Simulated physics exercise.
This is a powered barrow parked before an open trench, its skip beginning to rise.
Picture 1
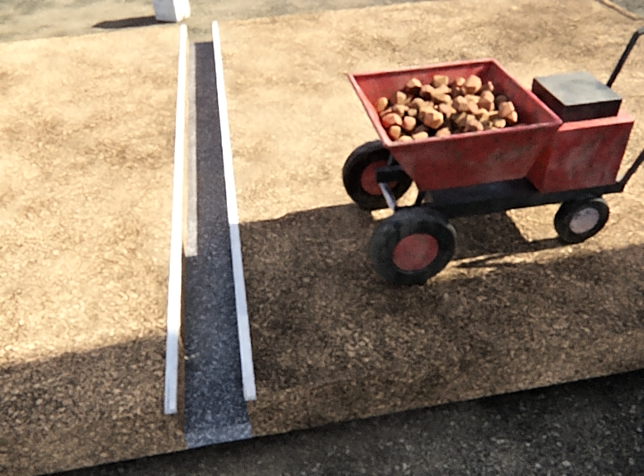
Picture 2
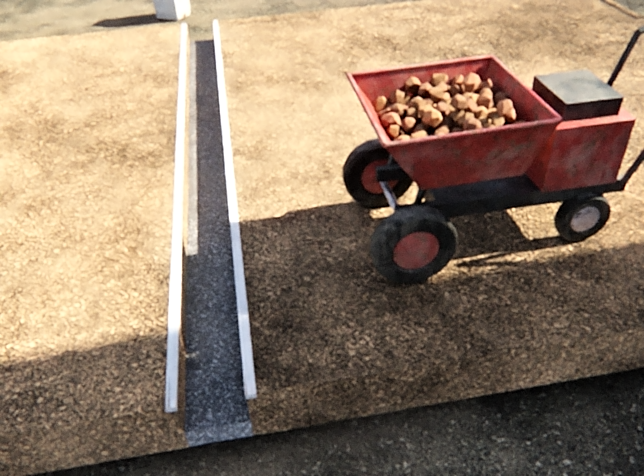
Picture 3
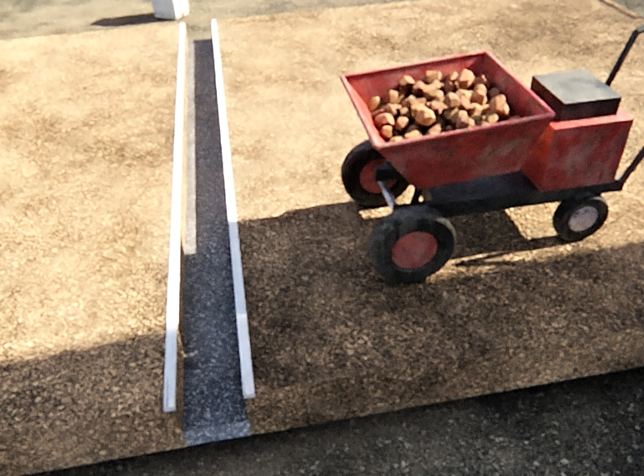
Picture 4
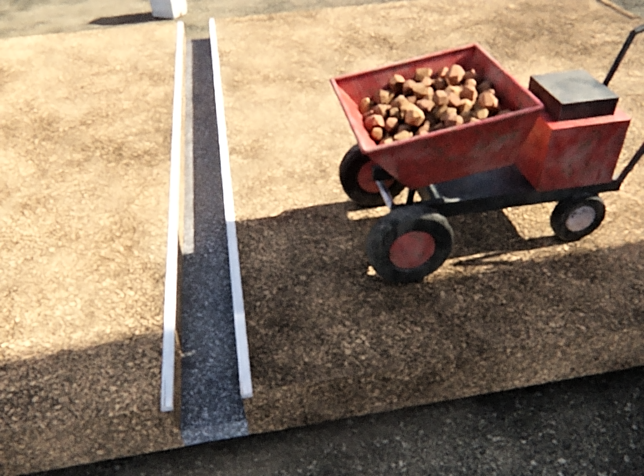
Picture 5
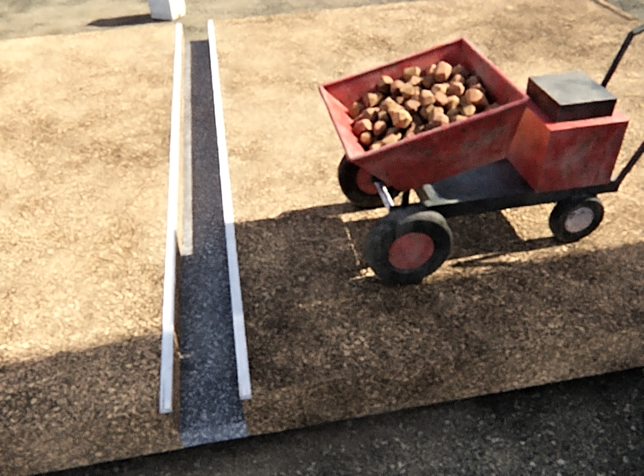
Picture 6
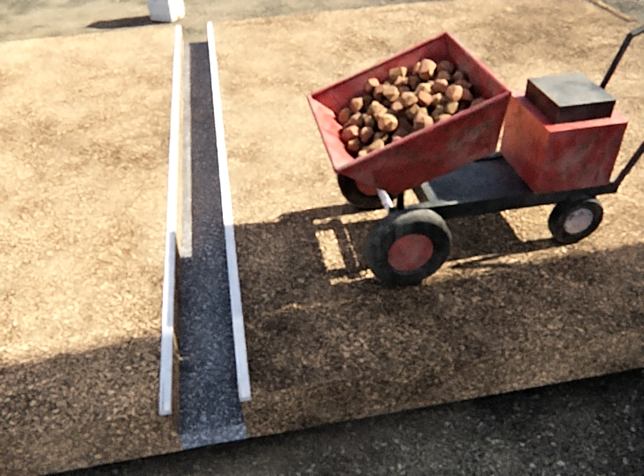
The red skip of a parked barrow, loaded with brown clods, tilts left toward a narrow trench.
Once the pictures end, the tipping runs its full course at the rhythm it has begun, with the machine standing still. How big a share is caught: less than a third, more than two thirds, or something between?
The trench takes from one third to two thirds.
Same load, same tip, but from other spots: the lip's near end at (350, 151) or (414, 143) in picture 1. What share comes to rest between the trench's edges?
First some 90, then 40 per cent.
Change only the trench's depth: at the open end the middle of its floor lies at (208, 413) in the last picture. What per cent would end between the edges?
It comes to 50 per cent or so.
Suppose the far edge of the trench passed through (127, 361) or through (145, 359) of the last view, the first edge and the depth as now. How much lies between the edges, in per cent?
In turn 60 and 60 in a hundred.
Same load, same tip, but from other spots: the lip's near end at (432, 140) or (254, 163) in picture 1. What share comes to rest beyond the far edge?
Near 0 % and 90 %.
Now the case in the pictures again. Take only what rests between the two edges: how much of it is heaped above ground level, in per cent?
Some 5 per cent.
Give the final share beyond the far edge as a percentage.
About 0 per cent.
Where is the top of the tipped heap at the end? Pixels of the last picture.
At about (252, 246).
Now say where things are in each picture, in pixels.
In the first picture, lip of the skip at (387, 146), level; top of the load at (450, 109), clay clods; first edge of the trench at (245, 343); far edge at (172, 354), the trench under half as wide as the skip, and about half as deep as wide.
In the second picture, lip of the skip at (385, 145), level; top of the load at (449, 107).
In the third picture, lip of the skip at (377, 148), tipped barely; top of the load at (460, 105).
In the fourth picture, lip of the skip at (365, 152), tipped a little; top of the load at (451, 96).
In the fifth picture, lip of the skip at (351, 160), tipped a little; top of the load at (457, 90).
In the sixth picture, lip of the skip at (337, 171), tipped clearly; top of the load at (437, 103); first edge of the trench at (240, 343); far edge at (166, 355).
Soon after the last picture, skip tipped steeply; all in the skip.
A little later, skip tipped right over; most in the skip; about a quarter short of the trench; a small part in or heaped over the trench; a stray few falling.
Later still, skip tipped right over; a small part in the skip; about a third short of the trench; about half in or heaped over the trench.
By the end, skip tipped right over; a stray few in the skip; about a third short of the trench; about half in or heaped over the trench; none beyond it.
